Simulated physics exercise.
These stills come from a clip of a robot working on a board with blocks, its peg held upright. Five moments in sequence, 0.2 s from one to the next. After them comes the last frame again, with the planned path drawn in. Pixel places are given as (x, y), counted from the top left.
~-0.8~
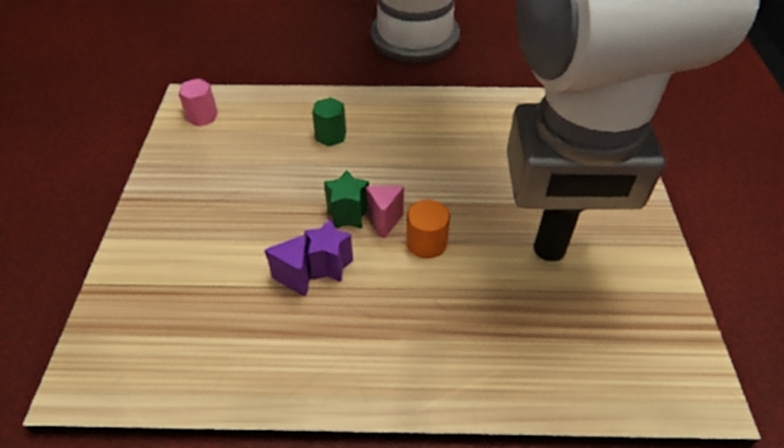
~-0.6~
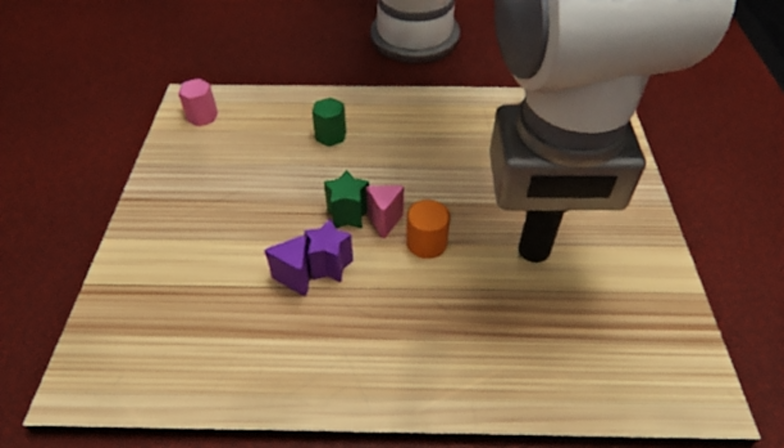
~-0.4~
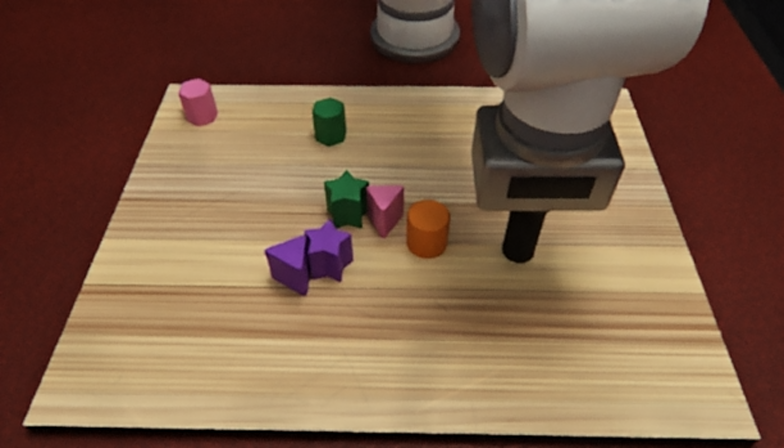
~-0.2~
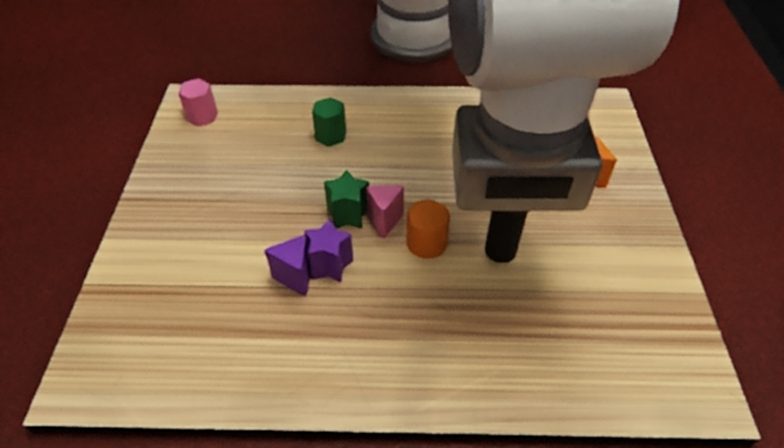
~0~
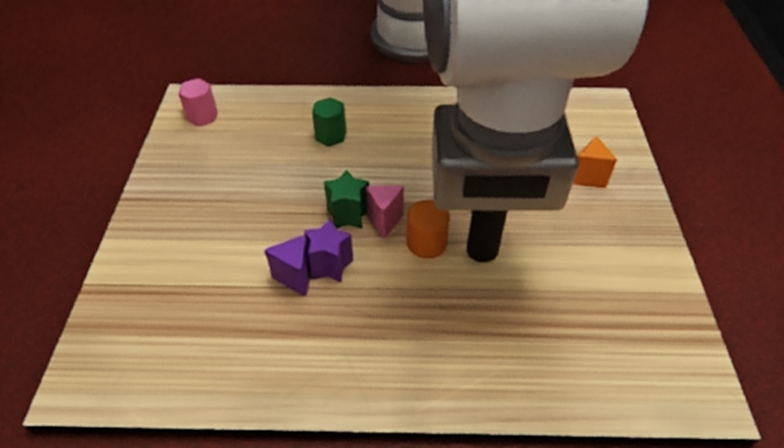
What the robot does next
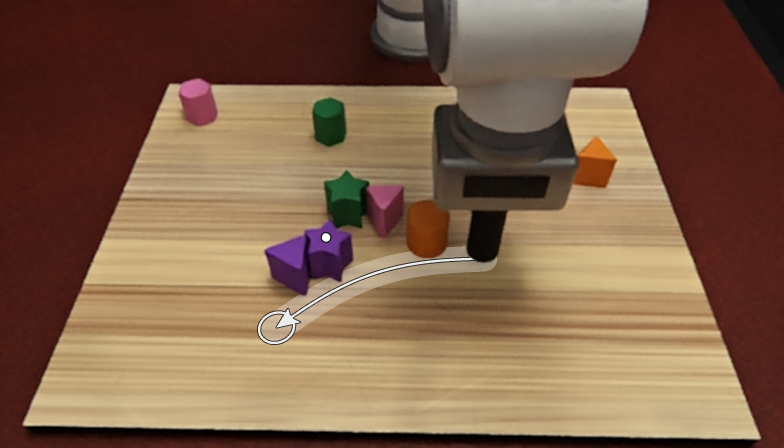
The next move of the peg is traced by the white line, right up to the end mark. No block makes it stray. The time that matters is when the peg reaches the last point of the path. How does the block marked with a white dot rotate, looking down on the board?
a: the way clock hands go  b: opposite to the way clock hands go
a.
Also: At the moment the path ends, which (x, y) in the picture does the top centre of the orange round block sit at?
It comes to (399, 209).
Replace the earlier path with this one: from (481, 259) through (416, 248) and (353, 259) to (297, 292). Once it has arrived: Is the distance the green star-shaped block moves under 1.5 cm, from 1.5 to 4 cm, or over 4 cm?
It shifts 1.5 to 4 cm.
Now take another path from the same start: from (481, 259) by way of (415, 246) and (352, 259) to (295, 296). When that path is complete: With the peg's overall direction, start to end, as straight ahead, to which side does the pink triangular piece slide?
It slides rightward.
The drawn path runs from (481, 259) via (410, 265) and (341, 287), ending at (277, 327); the dot is on the purple star-shaped block.
The first path, step by step. One third of the way, peg (409, 257); pink triangular piece (381, 187); orange round block (400, 209).
Two thirds of the way, peg (340, 279); purple triangular piece (278, 248); purple star-shaped block (318, 239), turned 30° clockwise; pink triangular piece (380, 187); orange round block (399, 209).
At the end, peg (274, 320); purple triangular piece (275, 246), turned 20° anticlockwise; purple star-shaped block (315, 240), turned 45° clockwise; pink triangular piece (380, 187); orange round block (399, 209).
